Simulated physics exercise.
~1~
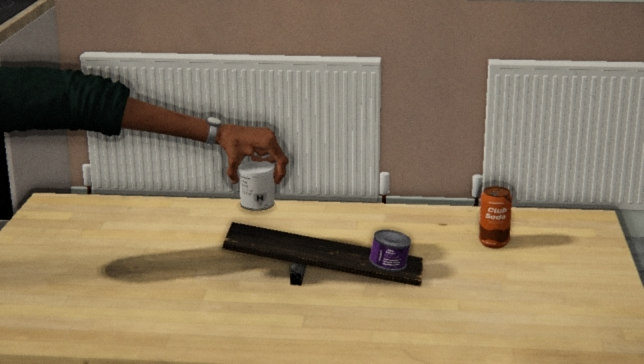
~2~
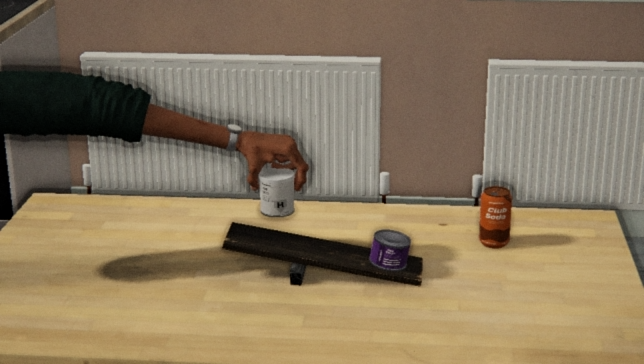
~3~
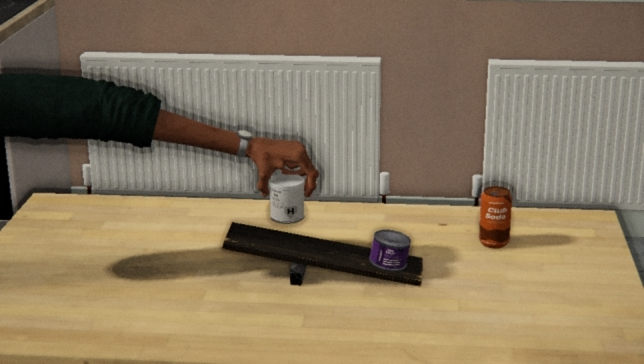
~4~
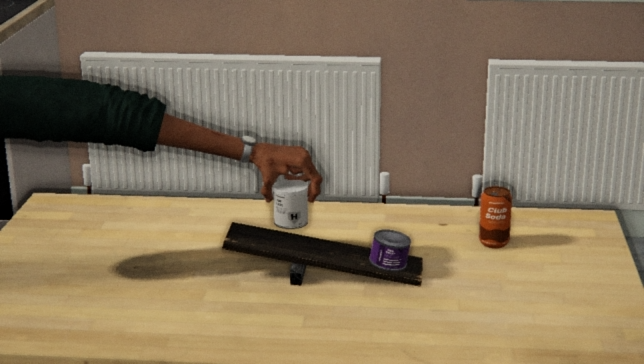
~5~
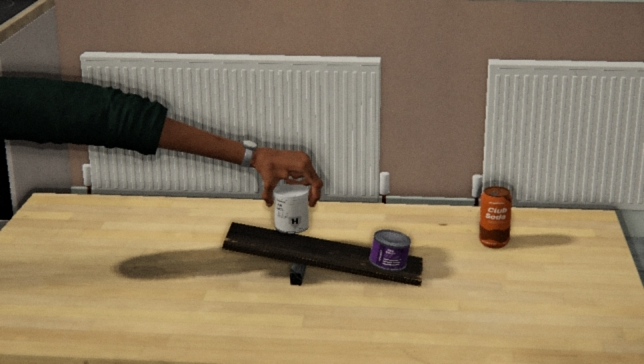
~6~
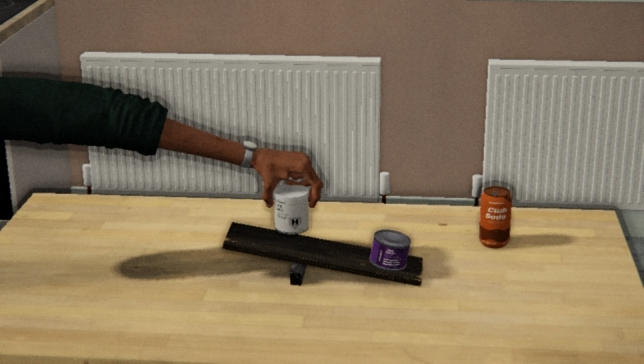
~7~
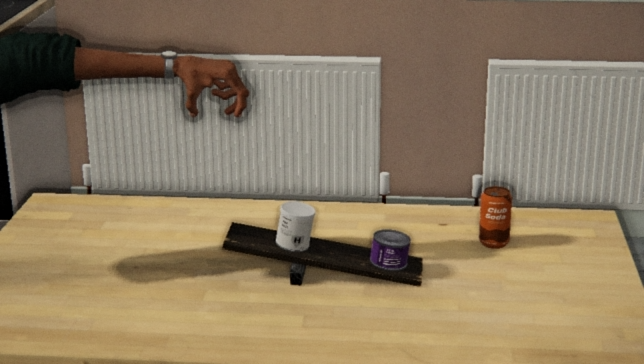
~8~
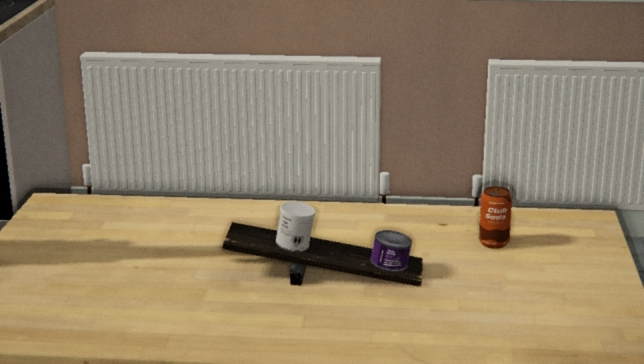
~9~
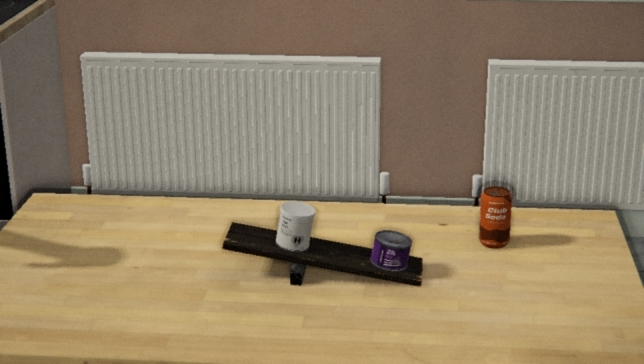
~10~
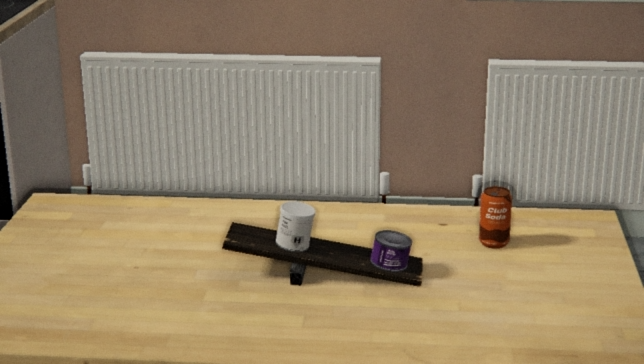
The clip shows a hand lowering a white tin onto a tilted black plank on a wooden table, near a purple tin on its lower right end, then withdrawing left. The plank stays tilted down to the right, both tins resting on it, with an orange can standing nearby.
